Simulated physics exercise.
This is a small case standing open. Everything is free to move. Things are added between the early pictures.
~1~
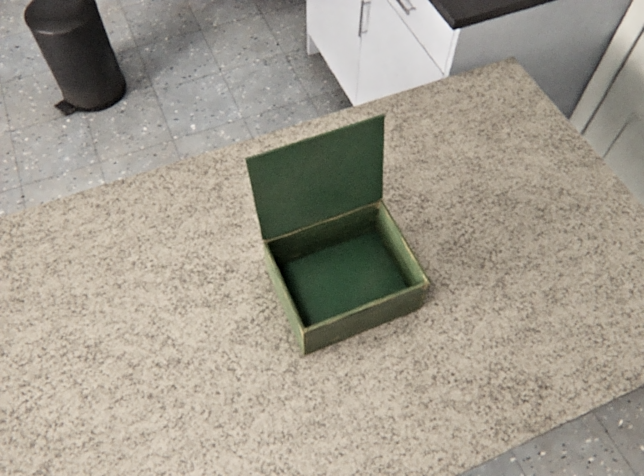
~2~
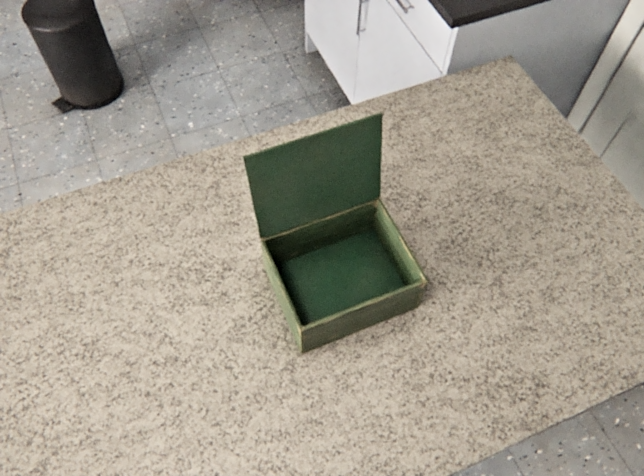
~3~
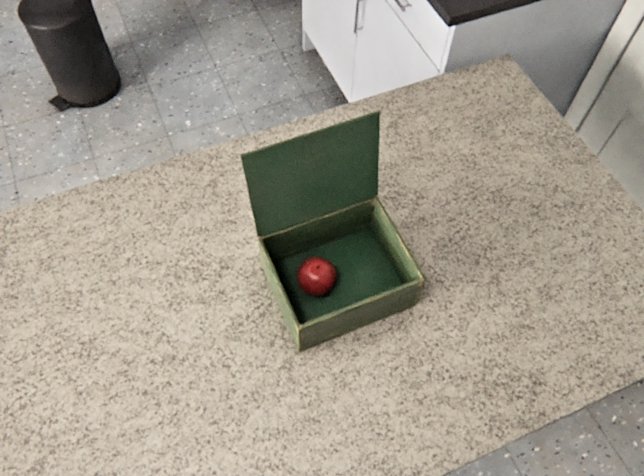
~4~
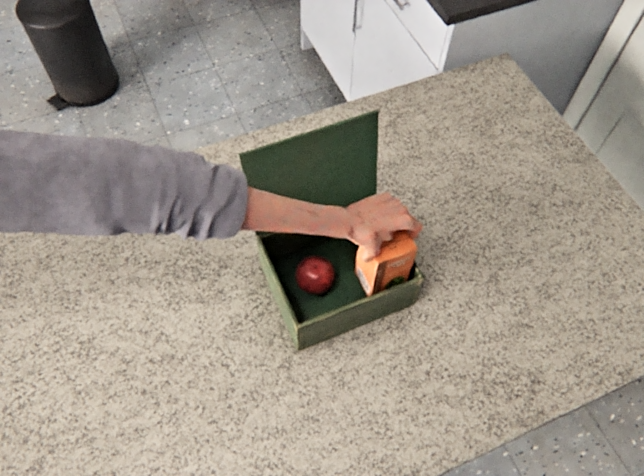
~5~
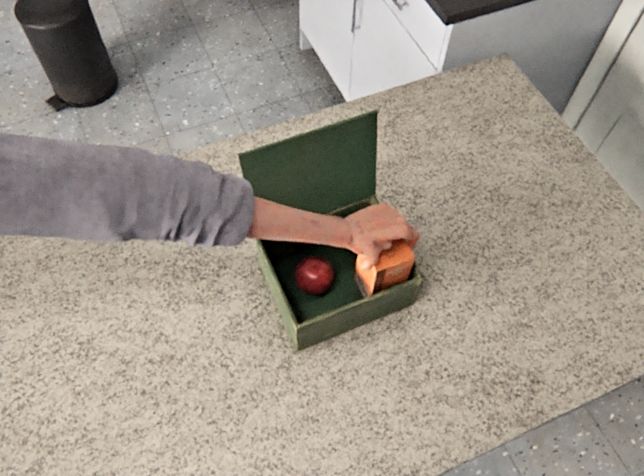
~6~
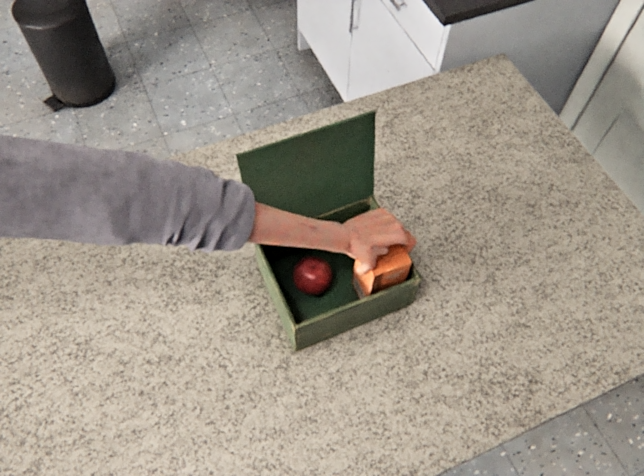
A hand lowers an orange carton into an open green box beside a red apple.
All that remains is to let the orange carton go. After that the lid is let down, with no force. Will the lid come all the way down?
Outcome: The lid stays ajar.
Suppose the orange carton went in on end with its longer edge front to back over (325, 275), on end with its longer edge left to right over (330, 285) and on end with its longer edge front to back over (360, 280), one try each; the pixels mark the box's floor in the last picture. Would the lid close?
In the first case it sits on the rim; in the second case it shuts flat; in the third case it is held up.
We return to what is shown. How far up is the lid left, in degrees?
Some 20° above the rim.
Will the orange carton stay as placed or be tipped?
It stays as placed.
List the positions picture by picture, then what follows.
In the first picture, the last thing is not in view yet.
In the second picture, the last thing is not in view yet.
In the third picture, the last thing is not in view yet; red apple (317, 276).
In the fourth picture, coming down; orange carton (384, 261); red apple (315, 275).
In the fifth picture, coming down; orange carton (383, 269); red apple (315, 276).
In the sixth picture, in place under the hand; orange carton (380, 273); red apple (313, 276).
Then, 1.20 s on from there, lid starting down.
Then, 1.60 s on from there, lid 58° above the rim.
Then, 1.90 s on from there, lid 30° above the rim.
In the end, lid 21° above the rim; both unmoved. At the end, from the last picture's camera, orange carton near (380, 273).
